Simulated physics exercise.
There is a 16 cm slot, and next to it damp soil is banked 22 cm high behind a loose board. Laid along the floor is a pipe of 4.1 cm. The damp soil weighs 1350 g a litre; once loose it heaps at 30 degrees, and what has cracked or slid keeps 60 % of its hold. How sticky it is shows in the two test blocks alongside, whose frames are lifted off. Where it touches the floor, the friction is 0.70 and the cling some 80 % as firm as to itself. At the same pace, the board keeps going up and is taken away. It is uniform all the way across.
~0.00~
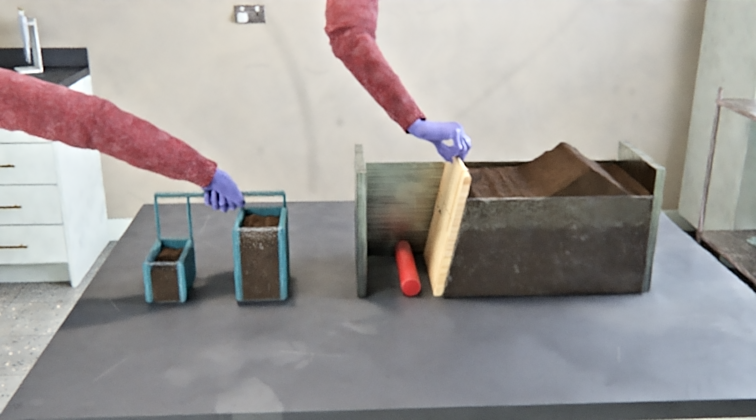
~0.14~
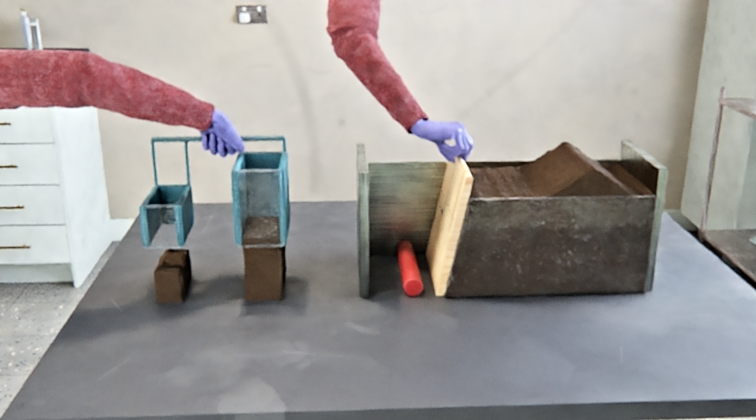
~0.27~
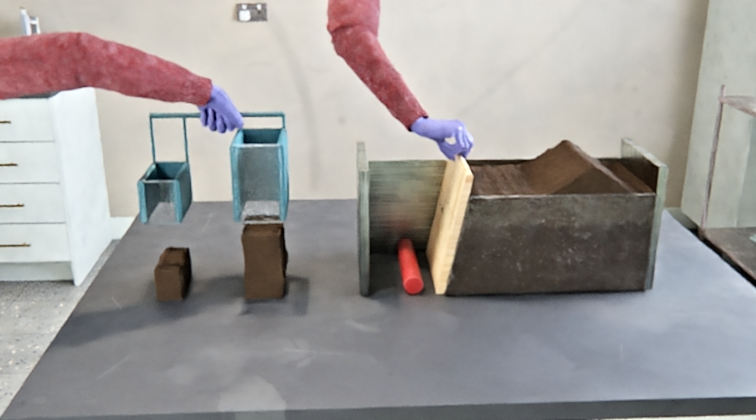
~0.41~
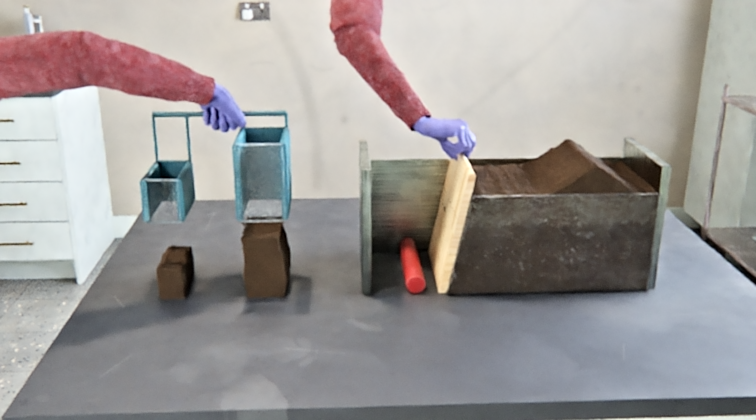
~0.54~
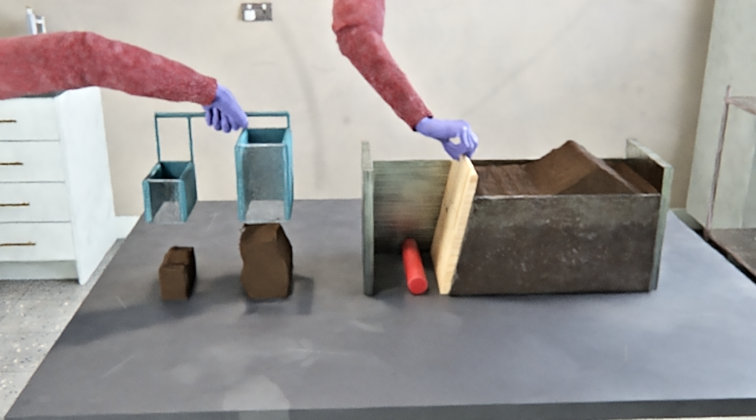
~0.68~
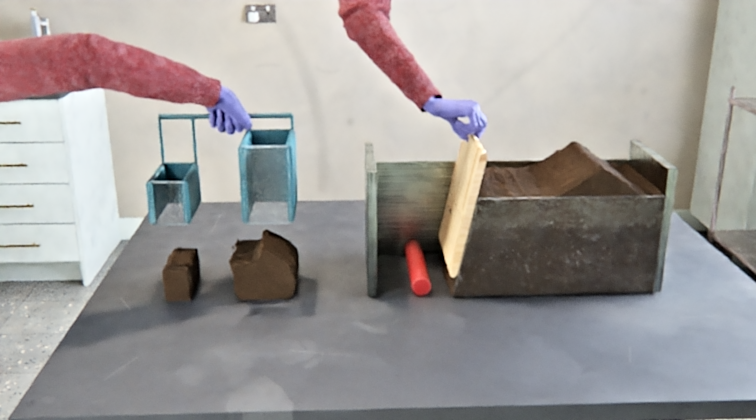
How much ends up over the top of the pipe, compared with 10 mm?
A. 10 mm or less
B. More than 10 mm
A, 10 mm or less.
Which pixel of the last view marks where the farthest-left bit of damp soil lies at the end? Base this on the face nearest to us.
Around (434, 277).
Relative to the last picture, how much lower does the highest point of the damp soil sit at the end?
Some 0.0 cm.
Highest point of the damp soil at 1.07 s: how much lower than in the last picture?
Some 0.0 cm.
By 0.86 s, the face still stands and nothing lies on the pipe.
By 1.07 s, the face still stands and nothing lies on the pipe.
By 1.28 s, the face still stands and nothing lies on the pipe.
By 1.49 s, the face still stands and nothing lies on the pipe.
By 1.98 s, at the end, the fallen stuff reaches 25 % of the way across and nothing lies on the pipe.
